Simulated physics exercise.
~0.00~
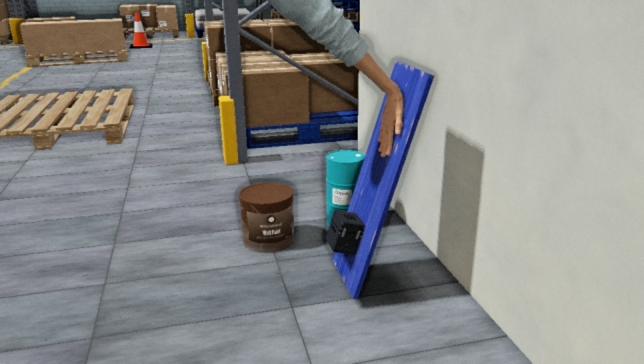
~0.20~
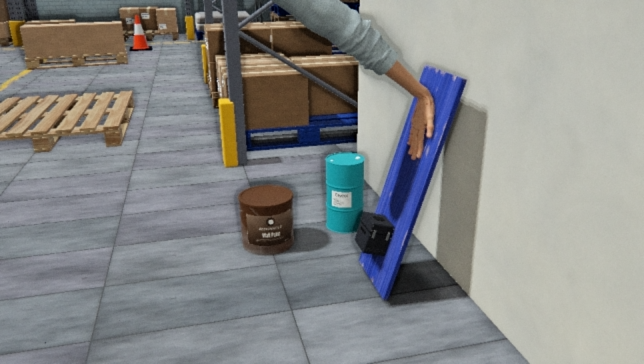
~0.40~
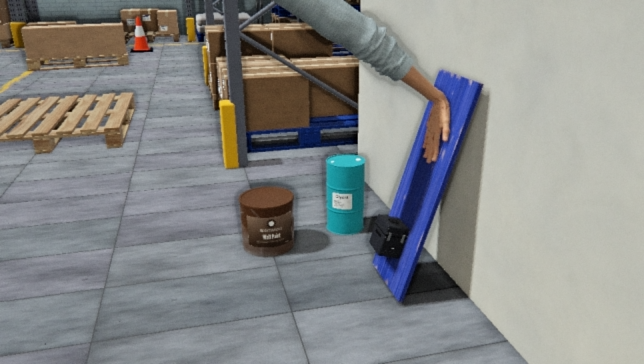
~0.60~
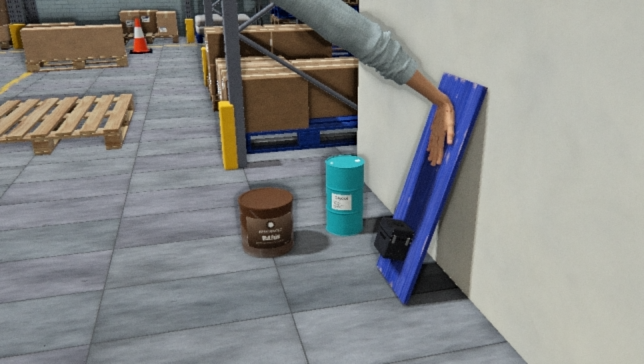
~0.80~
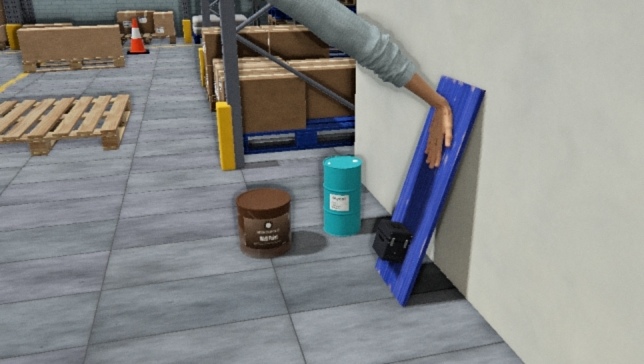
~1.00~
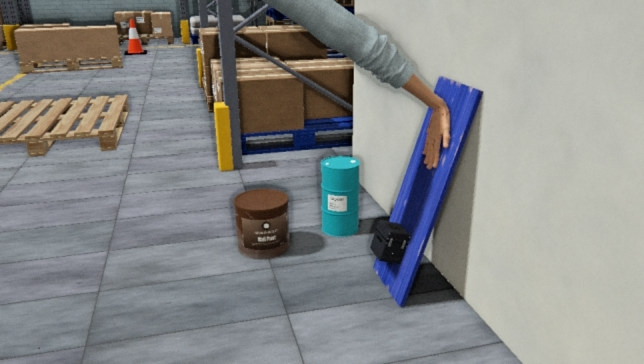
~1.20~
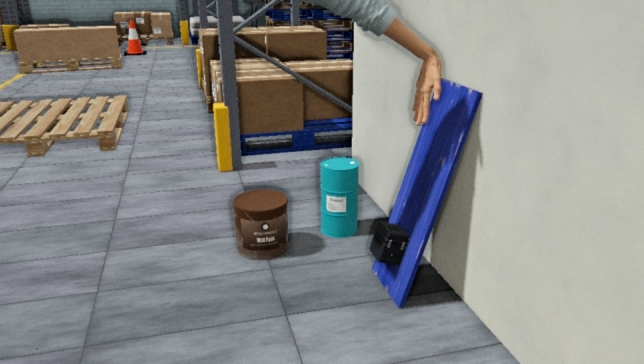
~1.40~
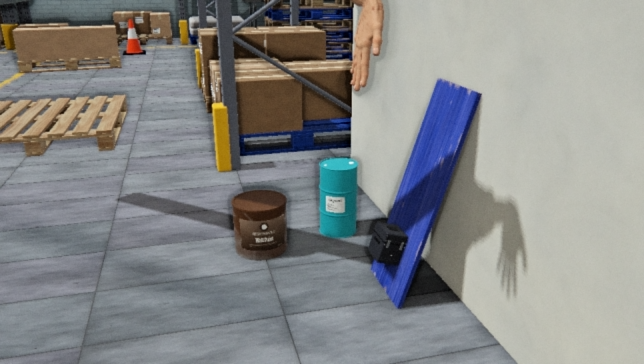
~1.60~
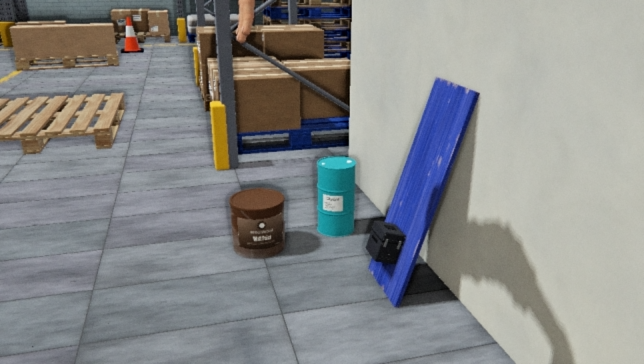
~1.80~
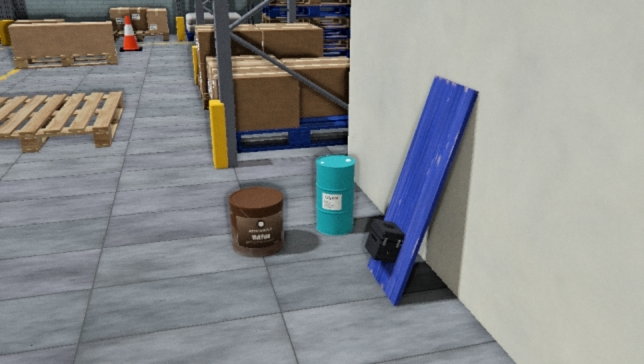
Warehouse aisle, a hand leaning a blue board against a pale wall, then letting go and withdrawing, the board staying propped.
